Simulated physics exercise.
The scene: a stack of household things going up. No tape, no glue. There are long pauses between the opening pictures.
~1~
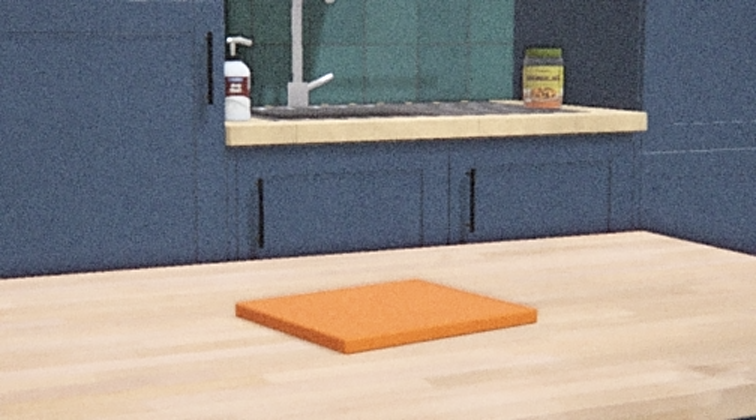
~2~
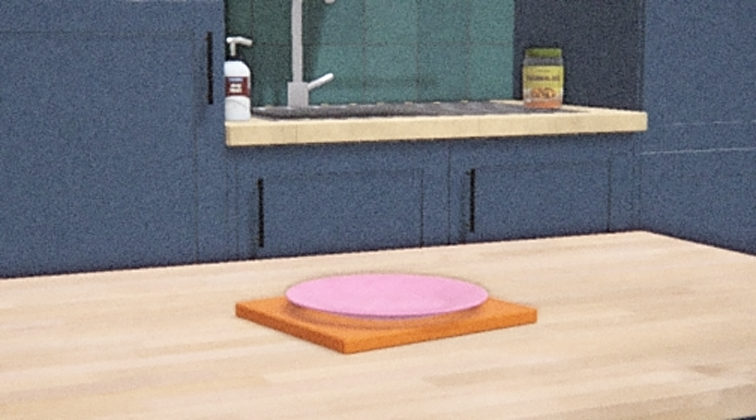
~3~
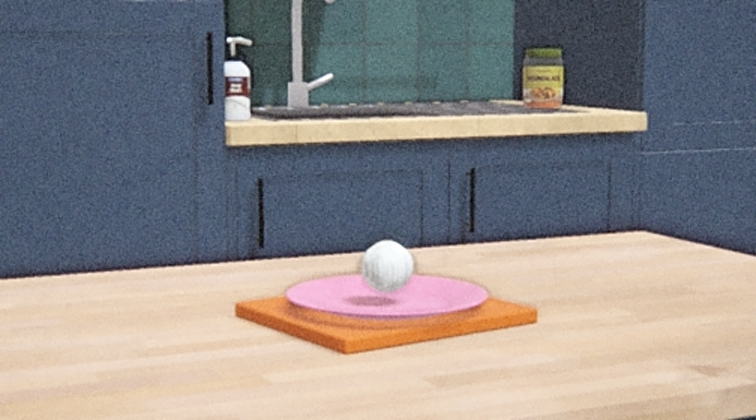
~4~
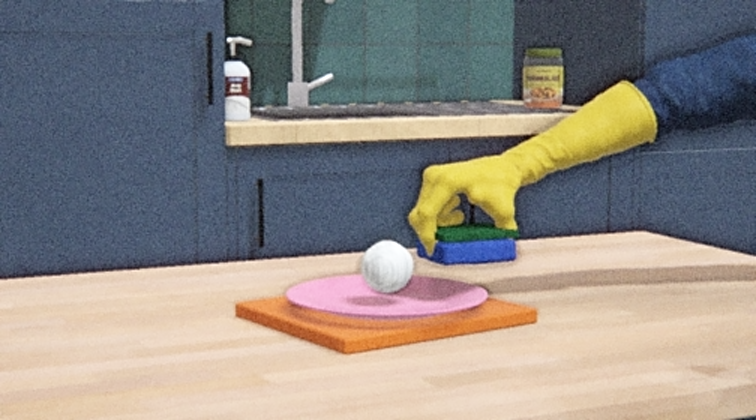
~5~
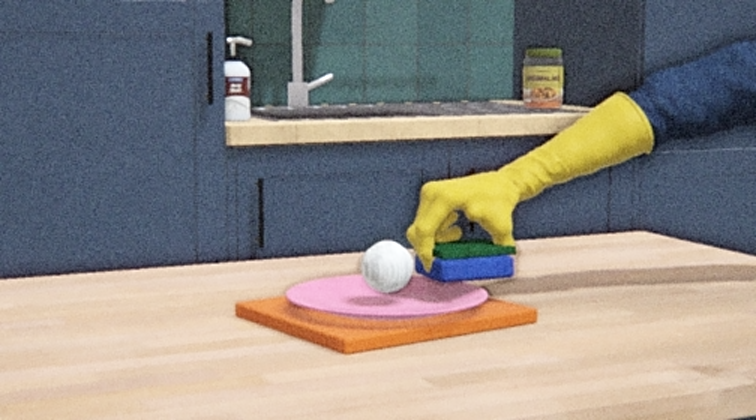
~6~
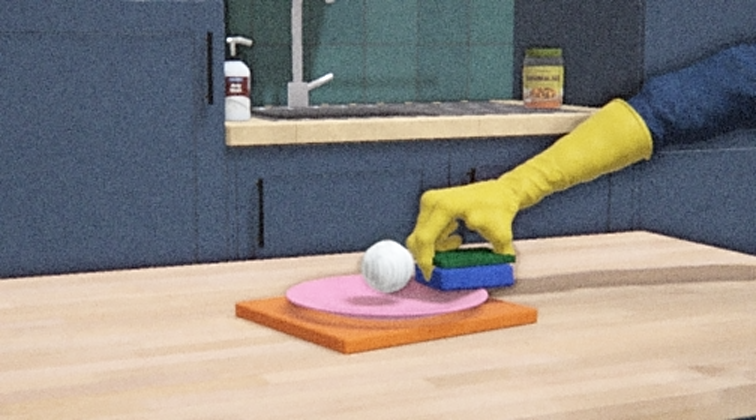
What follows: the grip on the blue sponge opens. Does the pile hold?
As it turns out, it keeps its balance.
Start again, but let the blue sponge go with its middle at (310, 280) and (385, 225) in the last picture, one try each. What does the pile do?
In the first case it stays up; in the second case it loses its balance.
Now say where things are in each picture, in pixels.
The last thing is not in view yet; orange tray (385, 313), in the first picture.
The last thing is not in view yet; pink plate (387, 300), in the second picture.
The last thing is not in view yet; white onion (387, 267), in the third picture.
Still above its spot; blue sponge (467, 244); orange tray (385, 313), in the fourth picture.
Still above its spot; blue sponge (465, 260); pink plate (387, 300), in the fifth picture.
In place under the hand; blue sponge (464, 269); white onion (387, 267), in the sixth picture.
Then, 0.60 s after the last picture, nothing has stirred.
Then, 1.30 s after the last picture, blue sponge resting near (464, 269).
At rest, all 4 in place. Seen from the same camera at the end, blue sponge near (464, 269). The pile stays up.
